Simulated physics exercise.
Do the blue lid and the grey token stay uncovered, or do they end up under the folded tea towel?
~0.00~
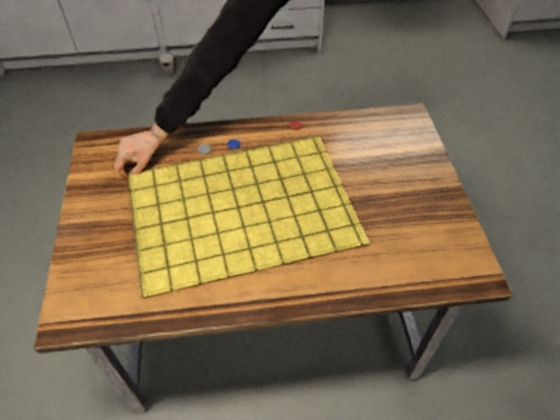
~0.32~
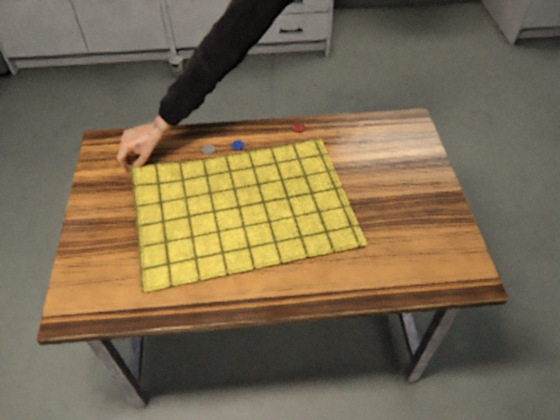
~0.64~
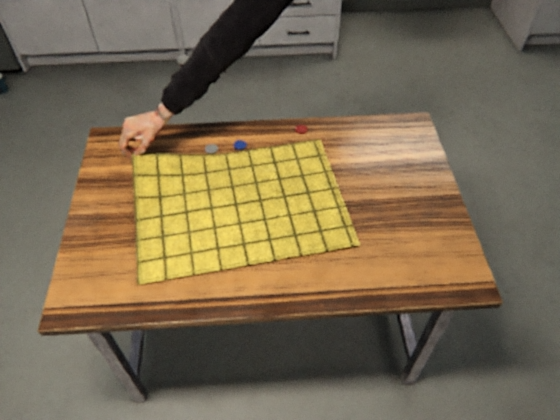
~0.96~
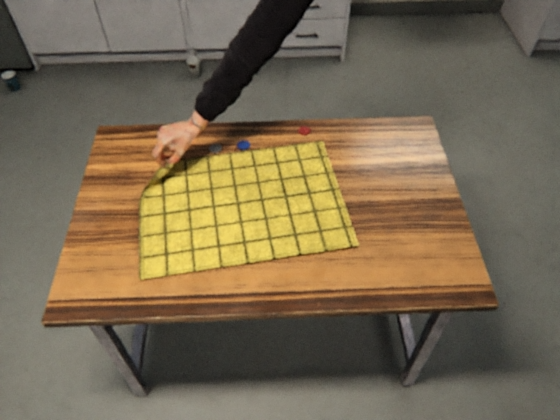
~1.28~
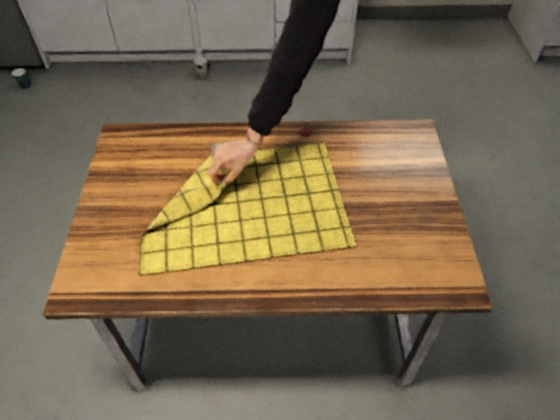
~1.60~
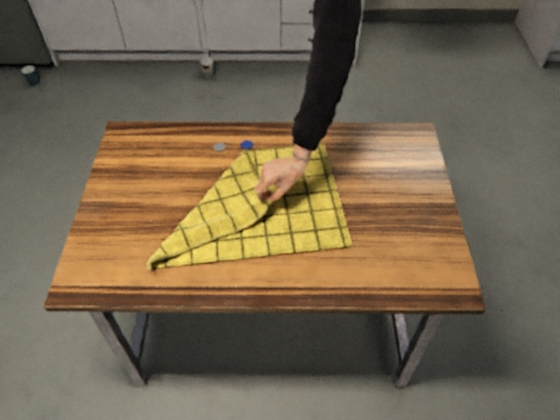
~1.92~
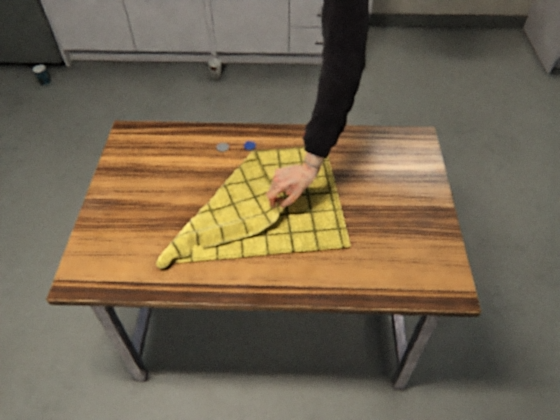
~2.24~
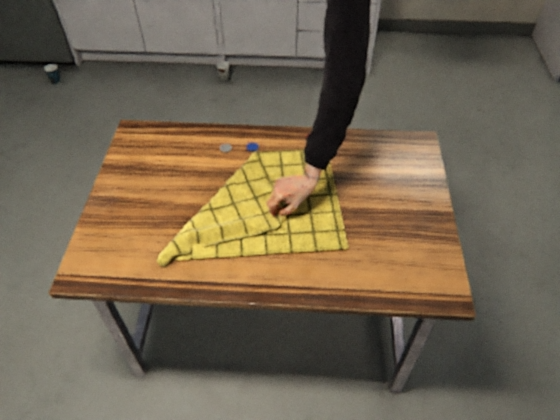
The blue lid and the grey token both stay uncovered, lying in the open on the table beyond the far edge of the folded towel.
